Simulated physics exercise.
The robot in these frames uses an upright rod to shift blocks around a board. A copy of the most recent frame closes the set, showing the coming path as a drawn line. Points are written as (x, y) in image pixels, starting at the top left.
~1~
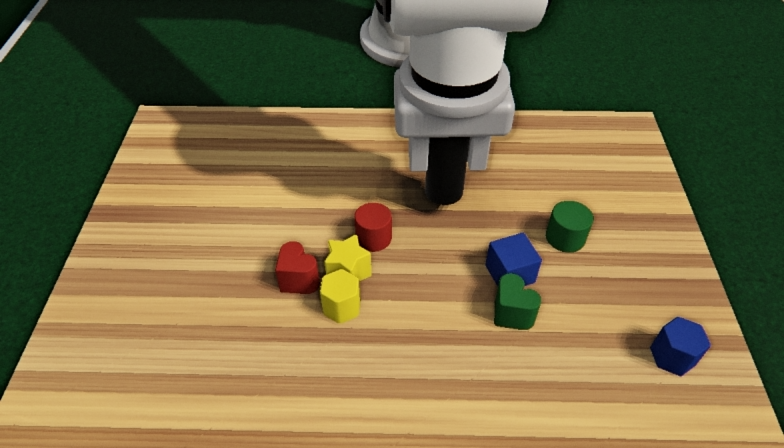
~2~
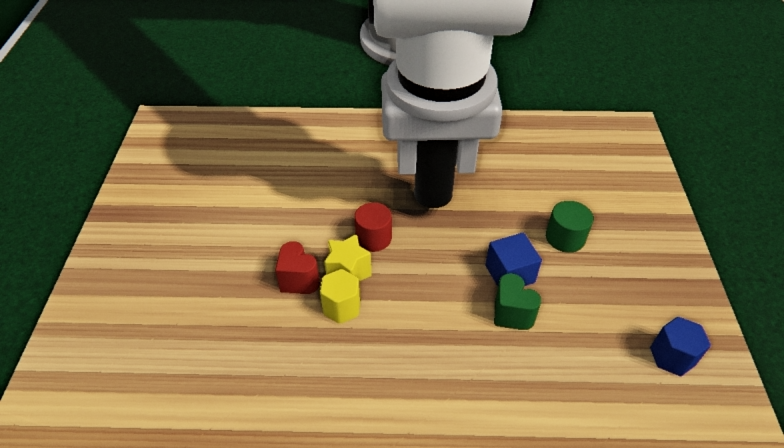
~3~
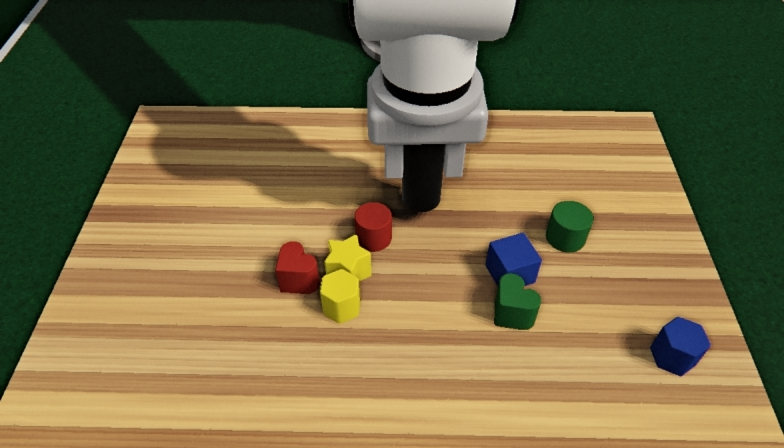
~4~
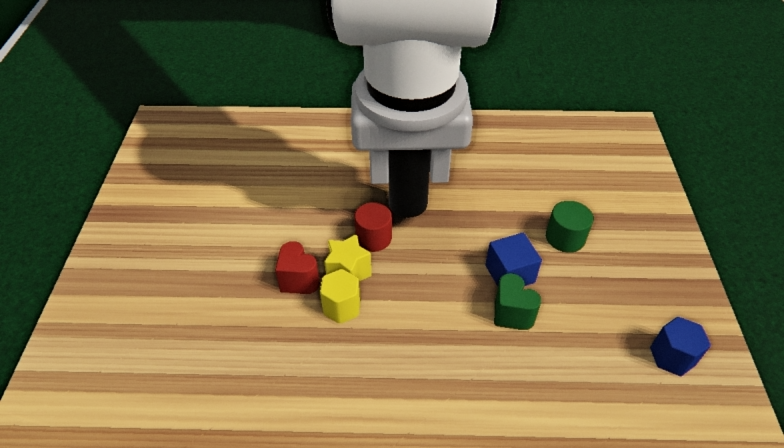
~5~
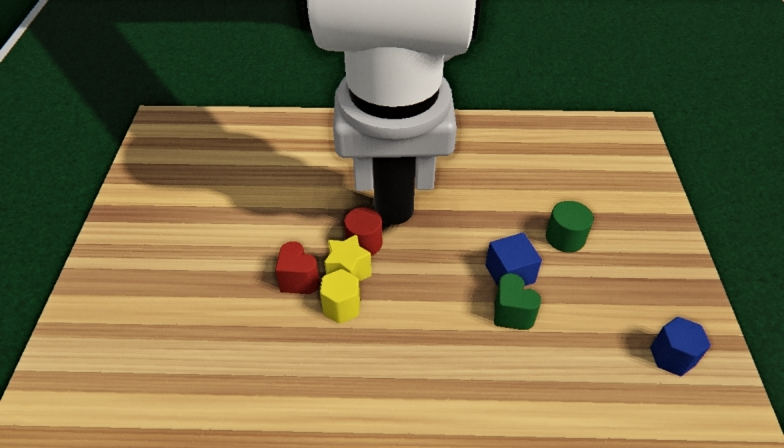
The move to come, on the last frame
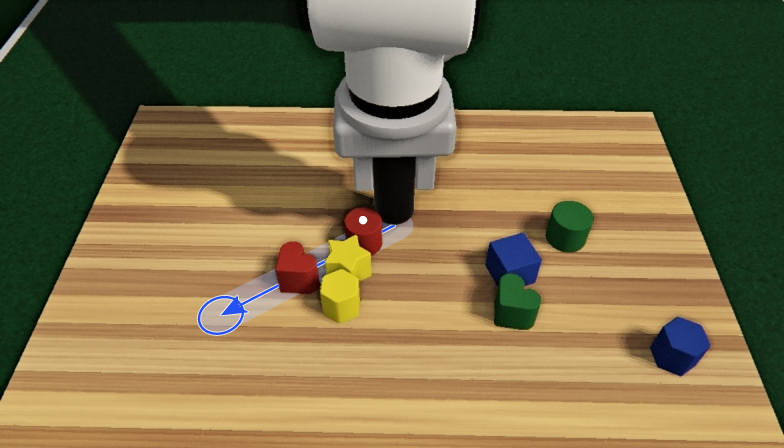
A robot arm's upright black rod moves left and slightly toward the viewer across a striped wooden board, then nudges the red circular block slightly left beside the yellow star, while the other red, yellow, blue and green blocks stay still.
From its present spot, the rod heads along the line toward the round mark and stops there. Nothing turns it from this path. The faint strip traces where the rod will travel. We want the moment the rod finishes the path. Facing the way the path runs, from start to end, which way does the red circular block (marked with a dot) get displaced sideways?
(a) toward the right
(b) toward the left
Option a.
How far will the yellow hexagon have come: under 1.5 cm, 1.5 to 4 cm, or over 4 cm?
That block covers short of 1.5 cm.
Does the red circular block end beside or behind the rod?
Short answer: Yes.
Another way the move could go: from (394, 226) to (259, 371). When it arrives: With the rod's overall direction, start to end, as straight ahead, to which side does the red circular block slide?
Side: Right.
Path on the board, straight from (394, 226) to (221, 315); the dot is on the red circular block.
What follows on the original path. One third of the way, rod at (338, 239); red heart block at (280, 267), turned 25° clockwise; yellow hexagon at (342, 290); yellow star-shaped block at (318, 262), turned 90° anticlockwise; red circular block at (297, 235).
Two thirds of the way, rod at (280, 268); red heart block at (249, 293), turned 60° clockwise; yellow hexagon at (342, 292), turned 15° anticlockwise; yellow star-shaped block at (292, 289); red circular block at (246, 244).
At the end, rod at (216, 301); red heart block at (209, 333), turned 10° anticlockwise; yellow hexagon at (342, 292), turned 15° anticlockwise; yellow star-shaped block at (288, 292), turned 175° anticlockwise; red circular block at (237, 245).
